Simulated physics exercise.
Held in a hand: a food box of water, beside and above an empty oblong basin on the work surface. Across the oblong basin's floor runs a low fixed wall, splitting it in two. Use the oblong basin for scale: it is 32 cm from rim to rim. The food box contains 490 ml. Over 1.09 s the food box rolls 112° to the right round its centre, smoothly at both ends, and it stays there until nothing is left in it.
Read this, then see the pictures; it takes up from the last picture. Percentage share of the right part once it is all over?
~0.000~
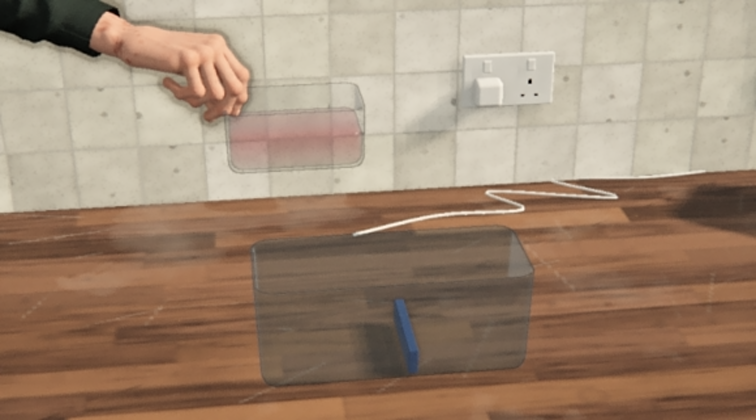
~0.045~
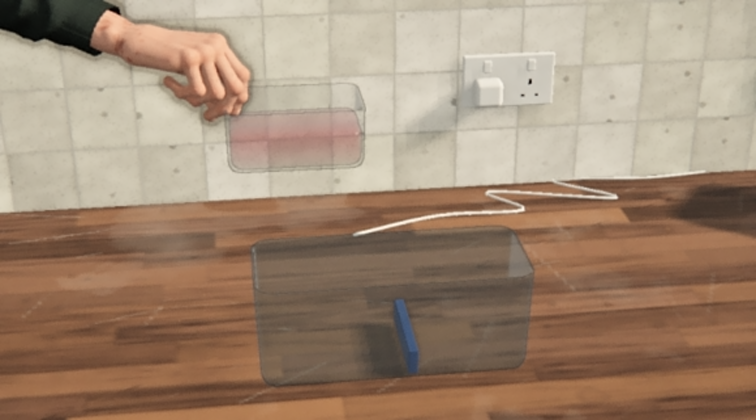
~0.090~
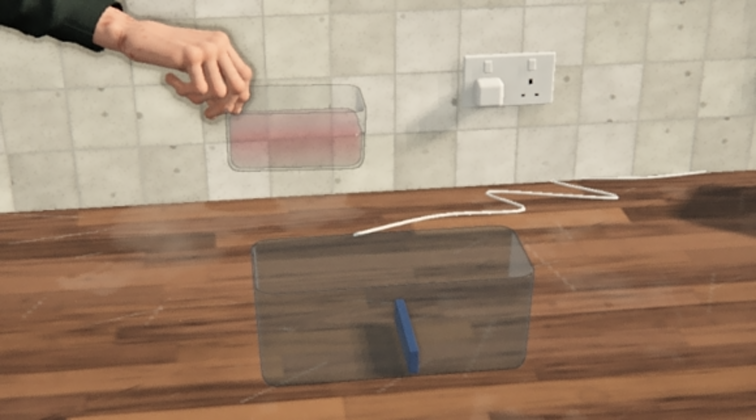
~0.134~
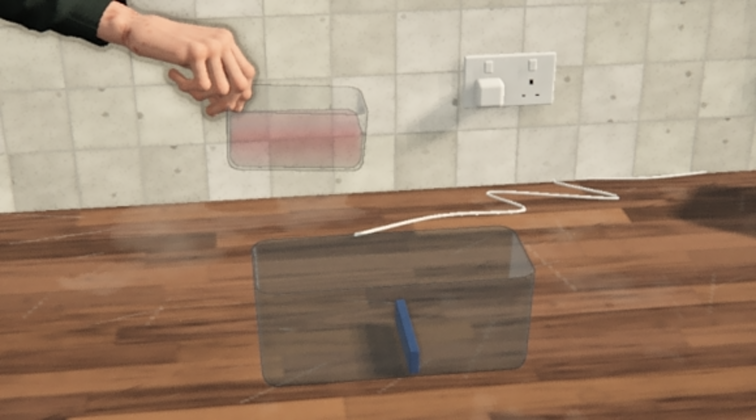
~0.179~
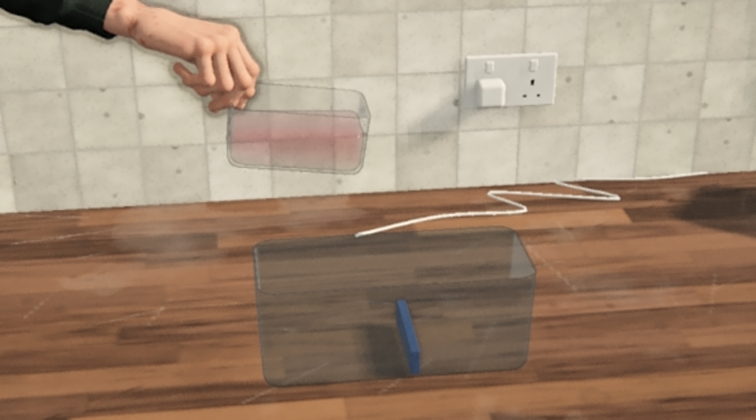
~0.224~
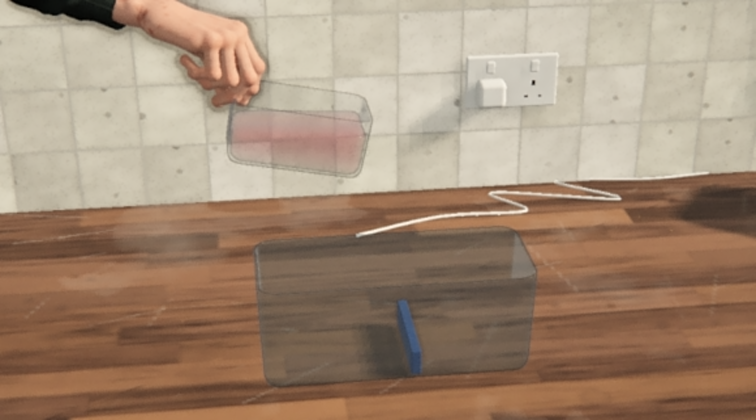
58 per cent.
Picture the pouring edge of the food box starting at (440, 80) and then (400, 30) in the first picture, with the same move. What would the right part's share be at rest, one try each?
Result: 75 per cent, then 80 per cent.
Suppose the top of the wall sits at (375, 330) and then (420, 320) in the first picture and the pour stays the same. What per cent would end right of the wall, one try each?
I'd put it at about 70 per cent for the first and about 40 per cent for the second.
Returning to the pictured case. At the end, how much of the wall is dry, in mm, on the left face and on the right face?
On the left it's about 24 mm; on the right, about 16 mm.
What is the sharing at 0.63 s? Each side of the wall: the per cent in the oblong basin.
I'd say some 2 in a hundred on the left and 7 on the right.
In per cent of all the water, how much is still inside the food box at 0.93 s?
Roughly 8 per cent.
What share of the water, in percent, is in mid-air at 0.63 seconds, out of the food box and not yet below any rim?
I'd say close to 44 per cent.
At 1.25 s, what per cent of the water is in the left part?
The left part holds some 40 per cent.
By 0.63 s the tilt is 70° and 47 per cent is still to pour, 2 is left of the wall and 7 right of it.
By 0.93 s the tilt is 106° and 8 per cent is still to pour, 23 is left of the wall and 57 right of it.
By 1.25 s the tilt is 112° and 0 per cent is still to pour, 40 is left of the wall and 58 right of it.
By 1.59 s the tilt is 112° and 0 per cent is still to pour, 41 is left of the wall and 58 right of it.
At rest 41 per cent lies left of the wall, 58 right of it and 1 outside.
